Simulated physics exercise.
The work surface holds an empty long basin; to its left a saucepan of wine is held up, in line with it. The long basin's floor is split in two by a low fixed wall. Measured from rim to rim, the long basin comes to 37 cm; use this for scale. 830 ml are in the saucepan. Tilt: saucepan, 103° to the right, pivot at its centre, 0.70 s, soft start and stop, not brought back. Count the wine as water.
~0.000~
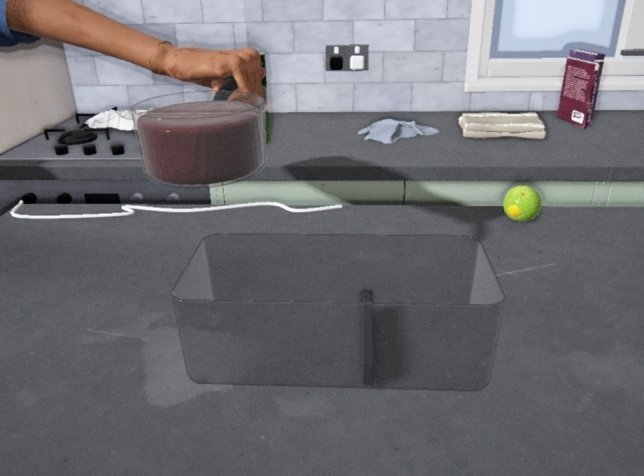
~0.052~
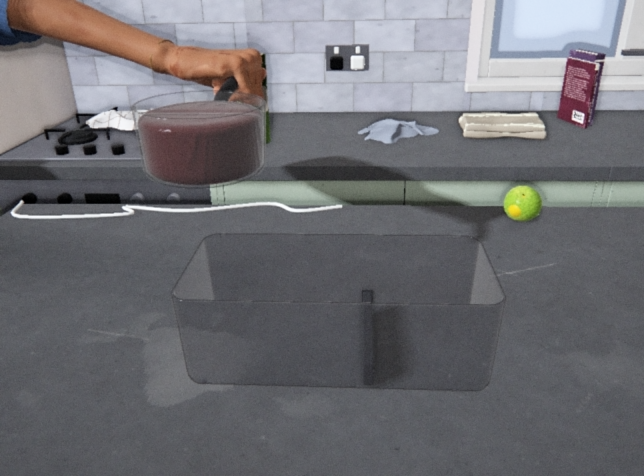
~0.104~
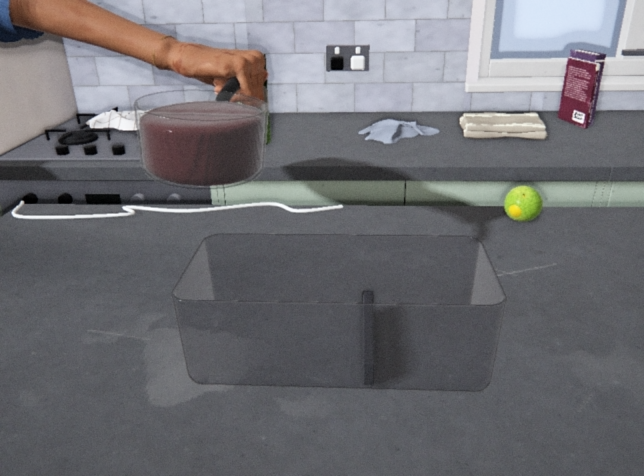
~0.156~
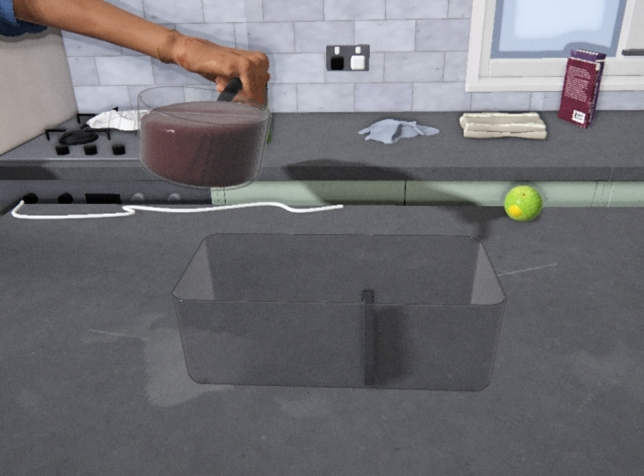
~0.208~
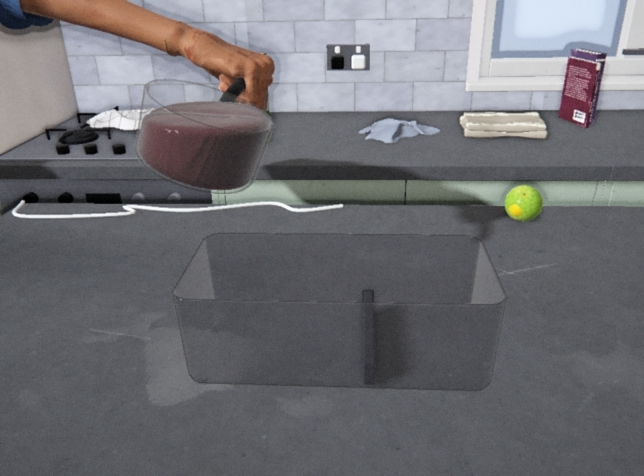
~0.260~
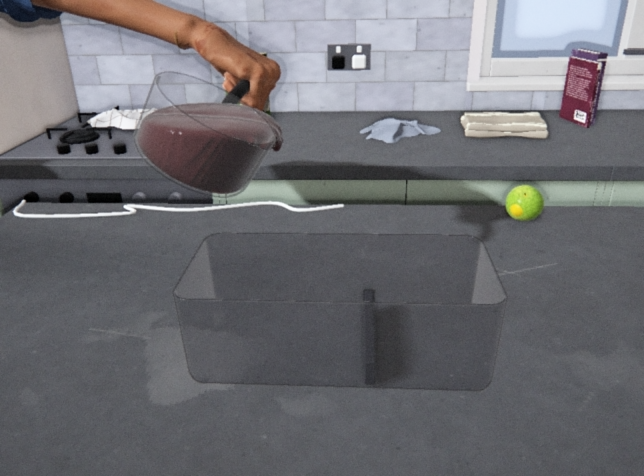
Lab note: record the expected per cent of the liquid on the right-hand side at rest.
Expected right-hand share: 12 per cent.
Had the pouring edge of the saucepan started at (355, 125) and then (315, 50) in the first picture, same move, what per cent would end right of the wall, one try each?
About 80 %, then about 65 %.
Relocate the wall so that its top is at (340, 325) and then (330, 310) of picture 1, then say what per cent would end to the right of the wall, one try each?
I'd put it at about 45 per cent for the first and about 45 per cent for the second.
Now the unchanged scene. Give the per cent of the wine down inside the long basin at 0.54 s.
Roughly 26 percent.
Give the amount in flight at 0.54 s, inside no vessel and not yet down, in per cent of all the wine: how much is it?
Roughly 44 %.
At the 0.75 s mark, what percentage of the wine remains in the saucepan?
Close to 6 percent of the whole amount.
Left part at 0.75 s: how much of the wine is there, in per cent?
Roughly 82 percent.
After 0.54 s the tilt is 91° and 30 per cent is still to pour, 26 is left of the wall and 0 right of it.
After 0.75 s the tilt is 103° and 6 per cent is still to pour, 81 is left of the wall and 3 right of it.
After 0.96 s the tilt is 103° and 1 per cent is still to pour, 87 is left of the wall and 9 right of it.
After 1.20 s the tilt is 103° and 0 per cent is still to pour, 86 is left of the wall and 12 right of it.
In the end 86 per cent lies left of the wall, 12 right of it and 2 outside.
